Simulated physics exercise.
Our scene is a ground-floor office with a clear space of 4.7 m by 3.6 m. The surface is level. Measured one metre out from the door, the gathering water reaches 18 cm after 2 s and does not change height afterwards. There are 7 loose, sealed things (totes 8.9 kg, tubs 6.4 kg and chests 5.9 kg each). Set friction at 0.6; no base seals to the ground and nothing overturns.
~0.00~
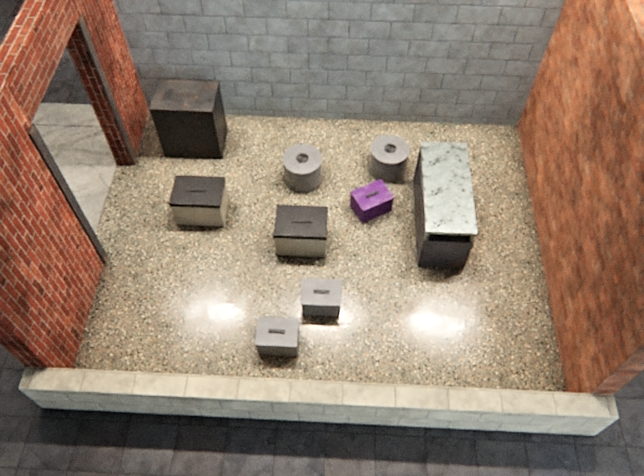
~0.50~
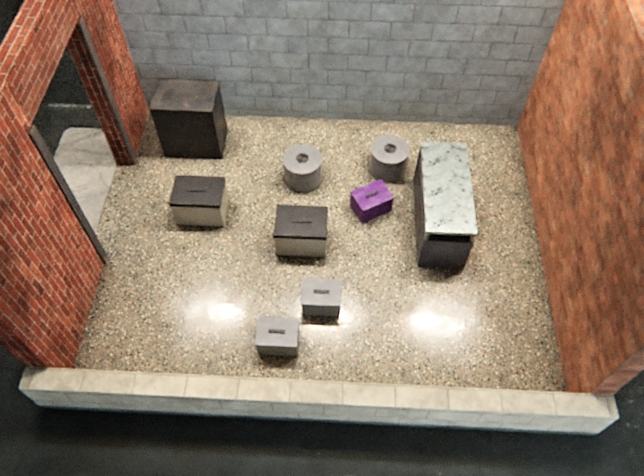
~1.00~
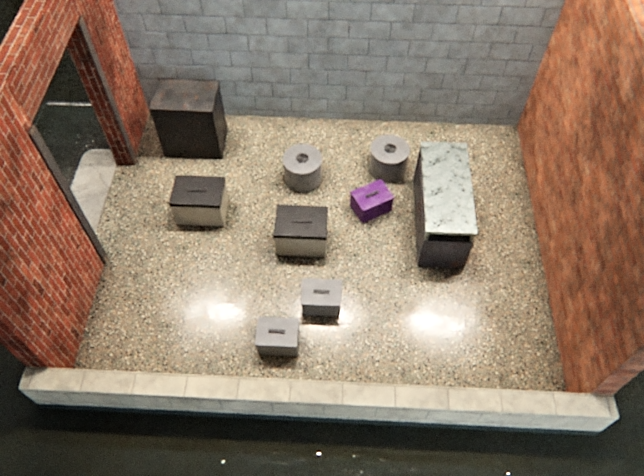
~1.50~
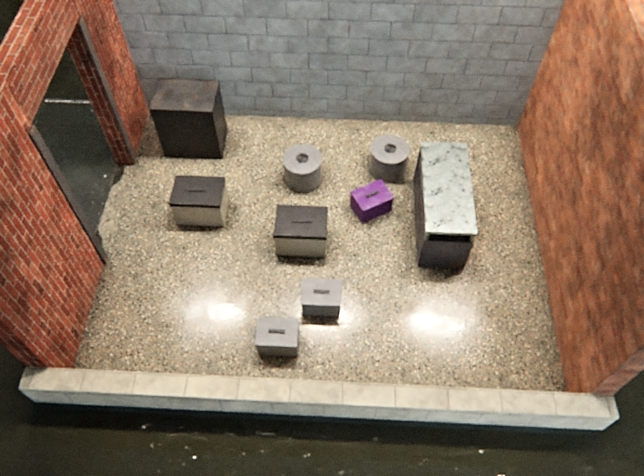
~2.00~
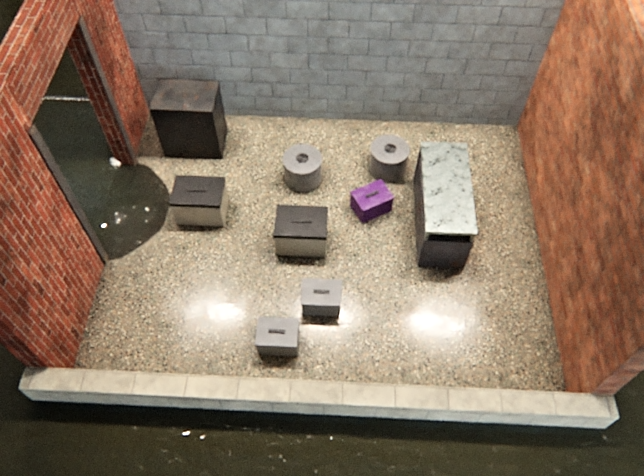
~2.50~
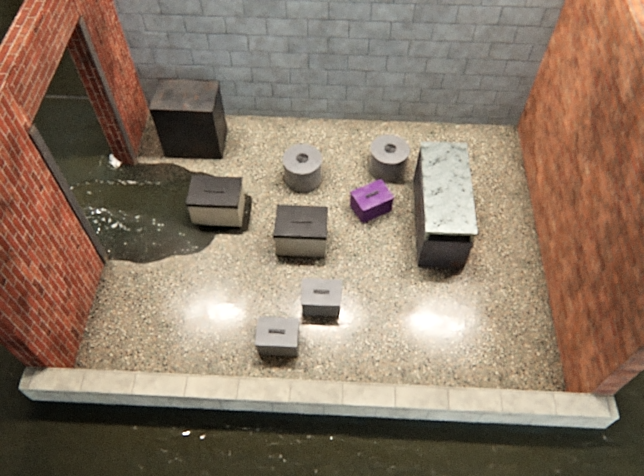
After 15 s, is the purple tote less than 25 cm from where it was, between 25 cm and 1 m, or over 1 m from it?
Over 1 m.
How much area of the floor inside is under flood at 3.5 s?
At that time the wet patch spans about 5.5 m2.
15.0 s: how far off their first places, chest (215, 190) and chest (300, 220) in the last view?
Respectively 150 and 250 cm.
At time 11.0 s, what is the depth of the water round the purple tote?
Around 10 cm.
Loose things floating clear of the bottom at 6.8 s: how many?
Then: 5.
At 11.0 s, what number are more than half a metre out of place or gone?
I get 6.
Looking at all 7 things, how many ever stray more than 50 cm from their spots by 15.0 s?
7 of them.
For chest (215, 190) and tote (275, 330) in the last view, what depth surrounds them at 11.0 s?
First about 11 cm, second about 8 cm.
After 3.5 s the purple tote is near (372, 195), 0.0 m from its start, aground; 1 afloat.
After 6.8 s the purple tote is near (398, 206), 0.3 m from its start, afloat; 5 afloat.
After 11.0 s the purple tote is near (403, 159), 0.6 m from its start, afloat; 7 afloat.
After 15.0 s the purple tote is near (511, 169), 1.6 m from its start, afloat; 7 afloat.
